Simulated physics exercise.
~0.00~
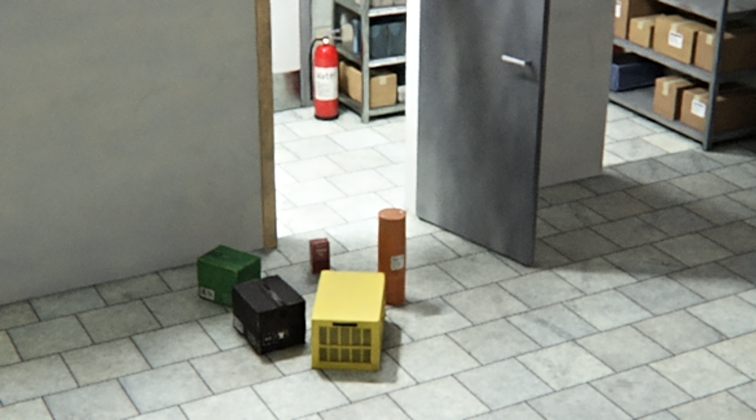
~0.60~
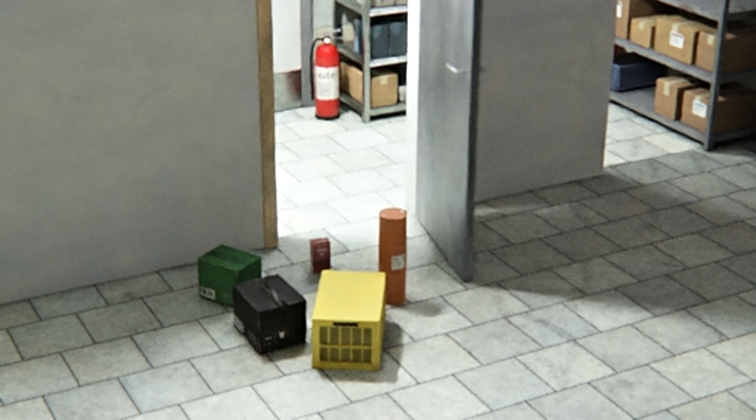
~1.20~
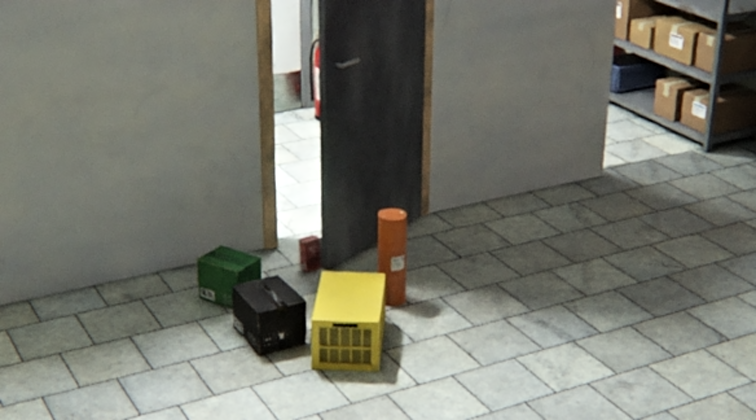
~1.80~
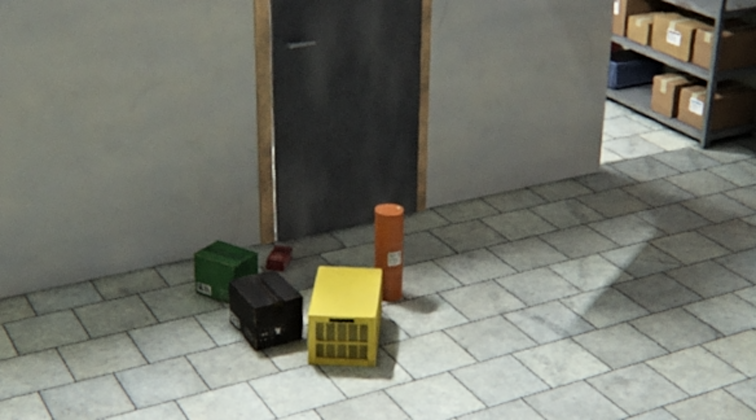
The grey door swung from wide open to fully shut in its frame, pushing a small red carton to the left and tipping it onto its side, while the green box, black box, yellow crate and orange canister nearby stayed put.
